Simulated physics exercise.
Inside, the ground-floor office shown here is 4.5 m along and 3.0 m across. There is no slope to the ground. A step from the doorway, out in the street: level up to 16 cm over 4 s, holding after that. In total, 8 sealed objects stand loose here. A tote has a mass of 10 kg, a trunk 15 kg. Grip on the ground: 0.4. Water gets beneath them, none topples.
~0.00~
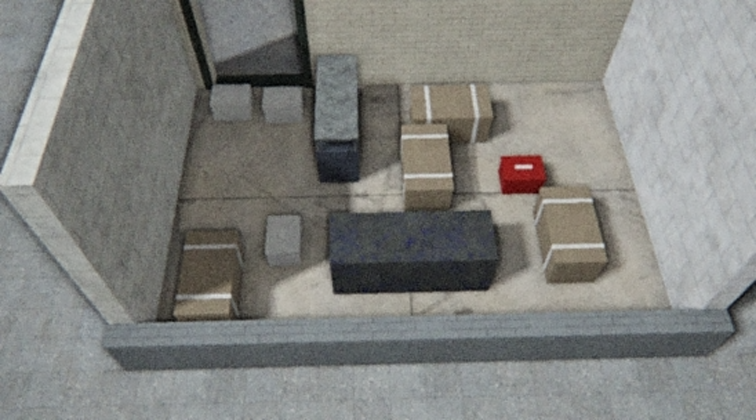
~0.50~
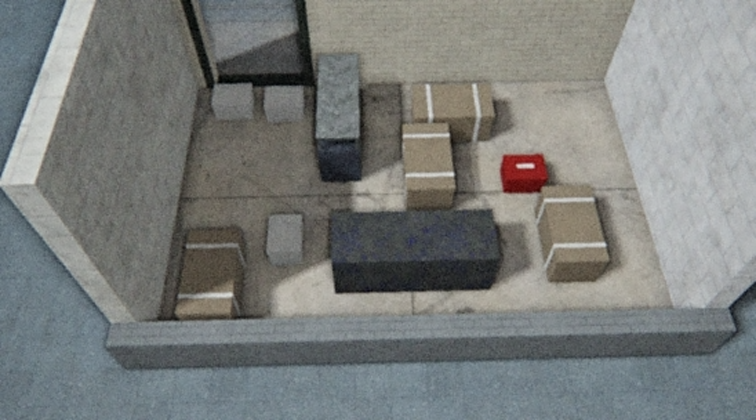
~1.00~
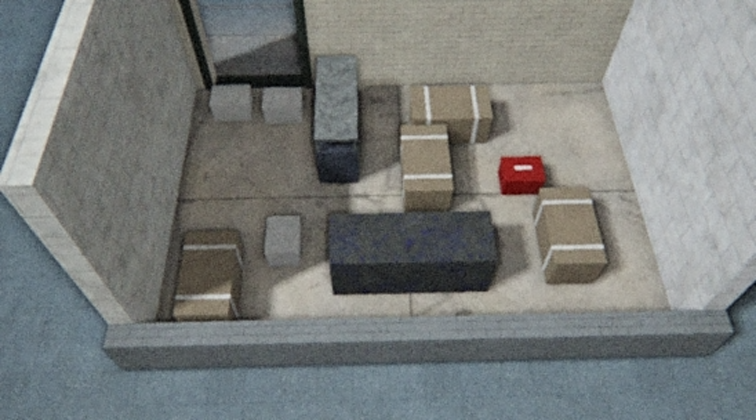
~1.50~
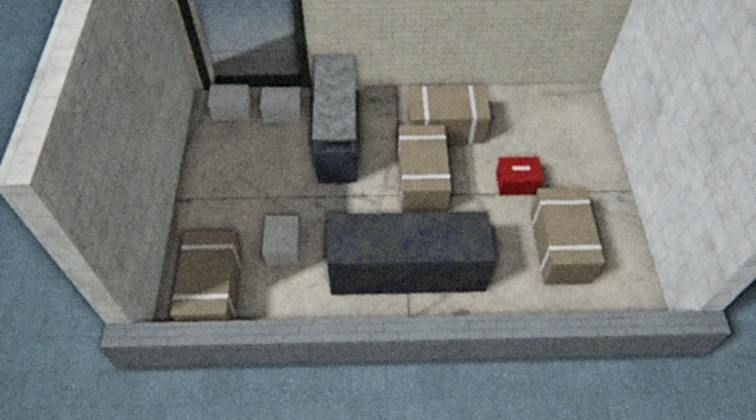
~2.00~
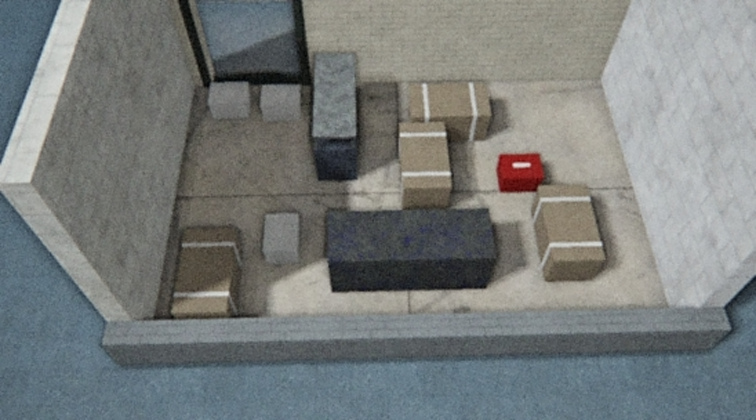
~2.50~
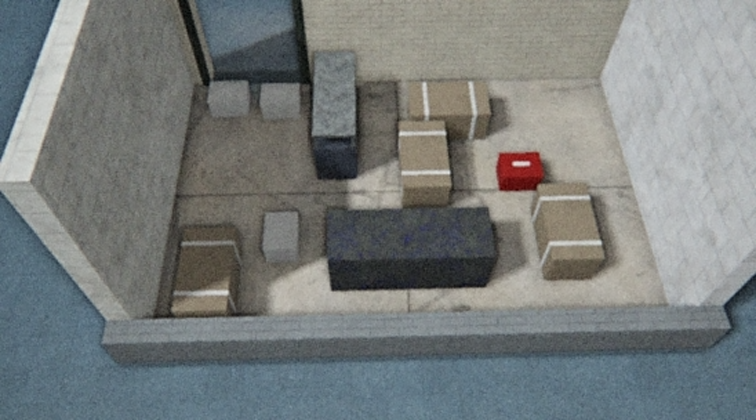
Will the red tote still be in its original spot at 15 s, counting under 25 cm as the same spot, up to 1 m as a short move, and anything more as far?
Expect it to stay near its original place.
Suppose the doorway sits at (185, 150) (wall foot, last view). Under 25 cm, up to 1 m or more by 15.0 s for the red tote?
Red tote: No real movement.
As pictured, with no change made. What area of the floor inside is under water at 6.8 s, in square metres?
Roughly 6.5 m2.
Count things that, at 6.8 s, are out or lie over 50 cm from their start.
The answer is 3.
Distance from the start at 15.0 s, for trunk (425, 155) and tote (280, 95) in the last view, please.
The first is 30 cm from its start, the second 350 cm.
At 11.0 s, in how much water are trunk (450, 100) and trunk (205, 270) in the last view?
I'd put it at 2 cm and 12 cm respectively.
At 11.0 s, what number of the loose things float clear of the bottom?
At that instant the tally stands at 3.
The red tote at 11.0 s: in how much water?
Somewhere close to 3 cm.
After 3.5 s the red tote is near (521, 164), 0.0 m from its start, aground; 0 afloat.
After 6.8 s the red tote is near (521, 164), 0.0 m from its start, aground; 1 afloat.
After 11.0 s the red tote is near (521, 164), 0.0 m from its start, aground; 3 afloat.
After 15.0 s the red tote is near (525, 160), 0.1 m from its start, aground; 7 afloat.
